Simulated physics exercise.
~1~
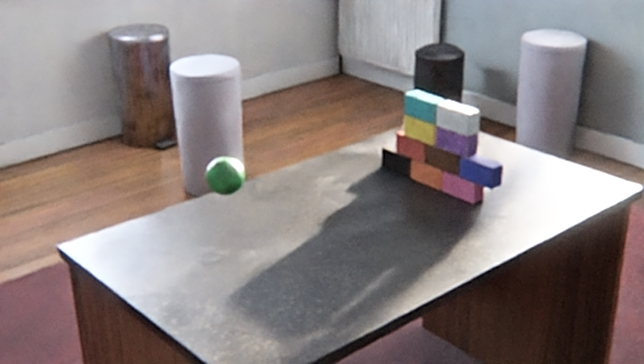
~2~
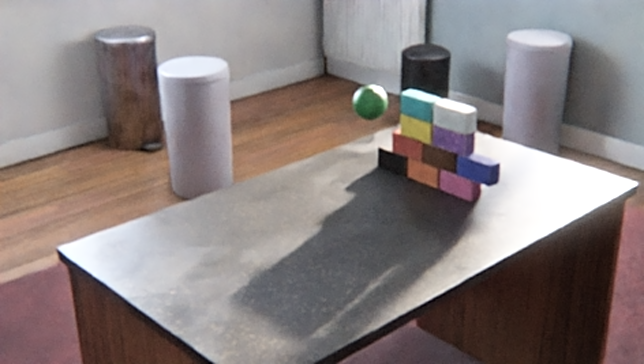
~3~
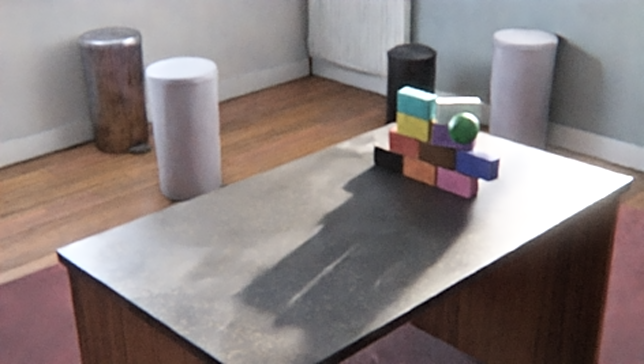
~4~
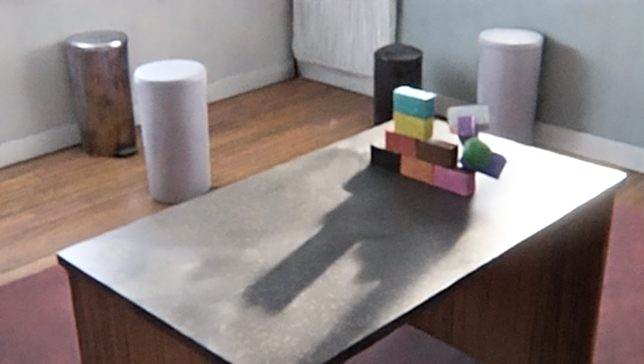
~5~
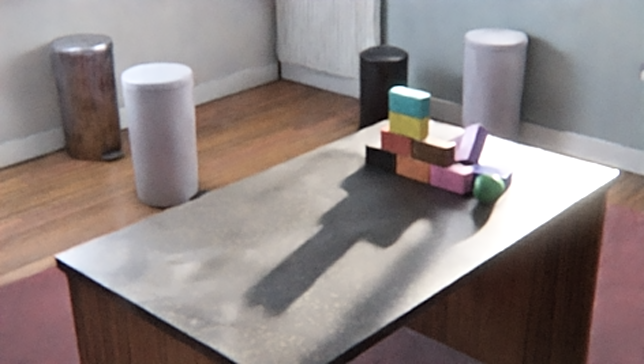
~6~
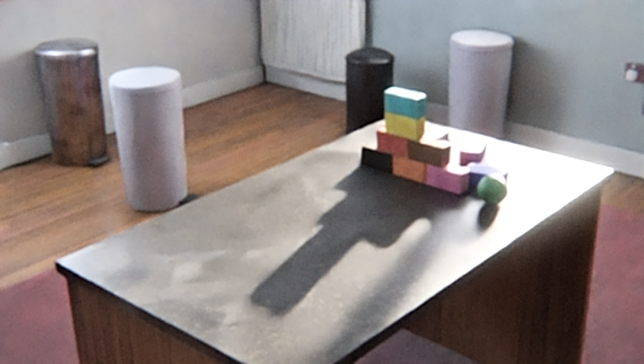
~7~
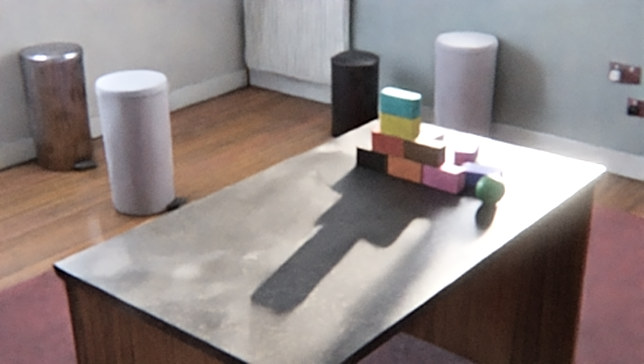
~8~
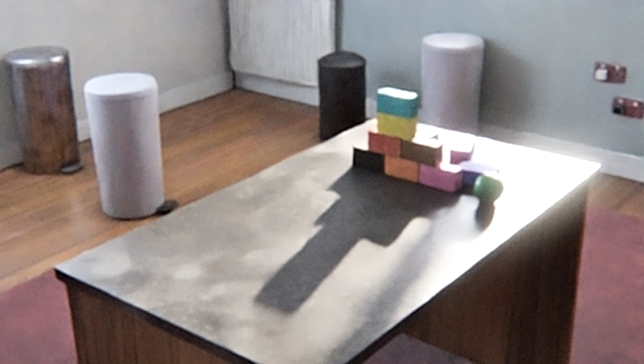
Green ball flying into a stack of coloured blocks on a table, toppling the white, purple and blue blocks.
